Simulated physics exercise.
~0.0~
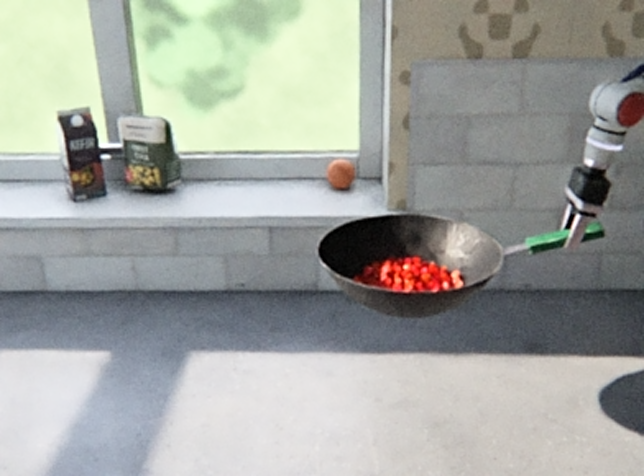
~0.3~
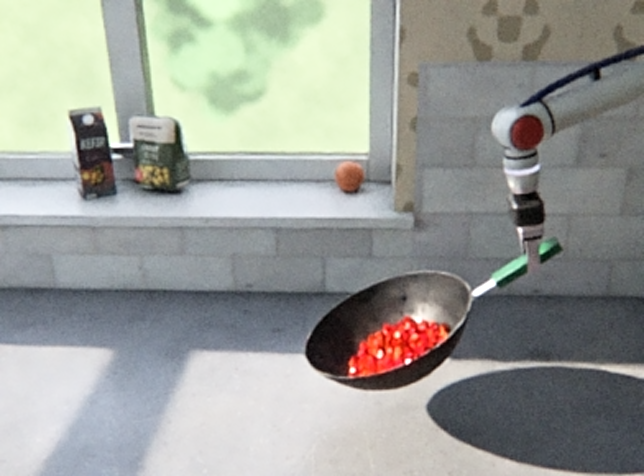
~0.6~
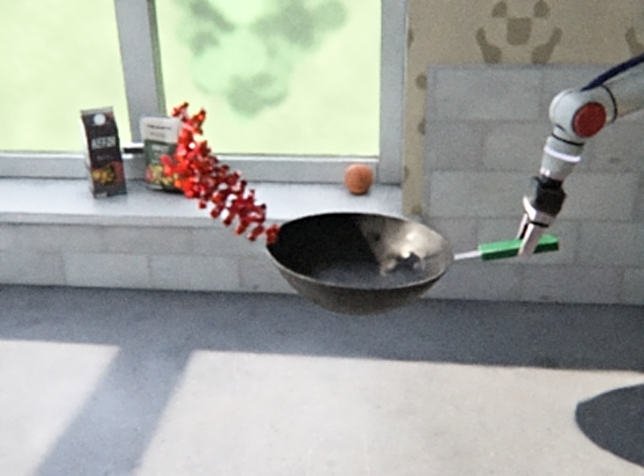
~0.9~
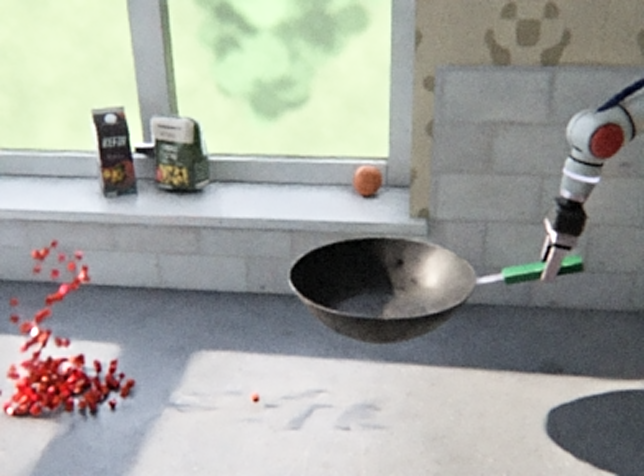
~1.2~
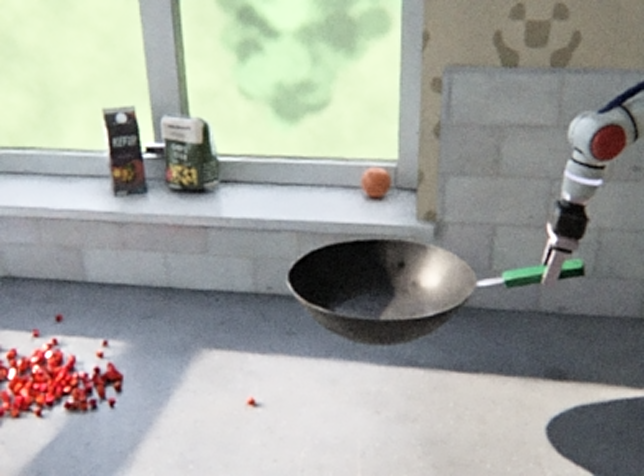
A white robot arm with red joint caps, at the right, holds a dark wok by its green handle above a grey counter, seen from in front of a window with a pale brick wall. A dark carton, a green package and a round orange-brown object stand on the sill. The arm lowers the wok, tipping it with its red diced vegetables, then swings it up and levels it. The dice fly out leftward in a long streak, then fall onto the counter. They end scattered at the left, one stray piece apart, while the empty wok hangs still.
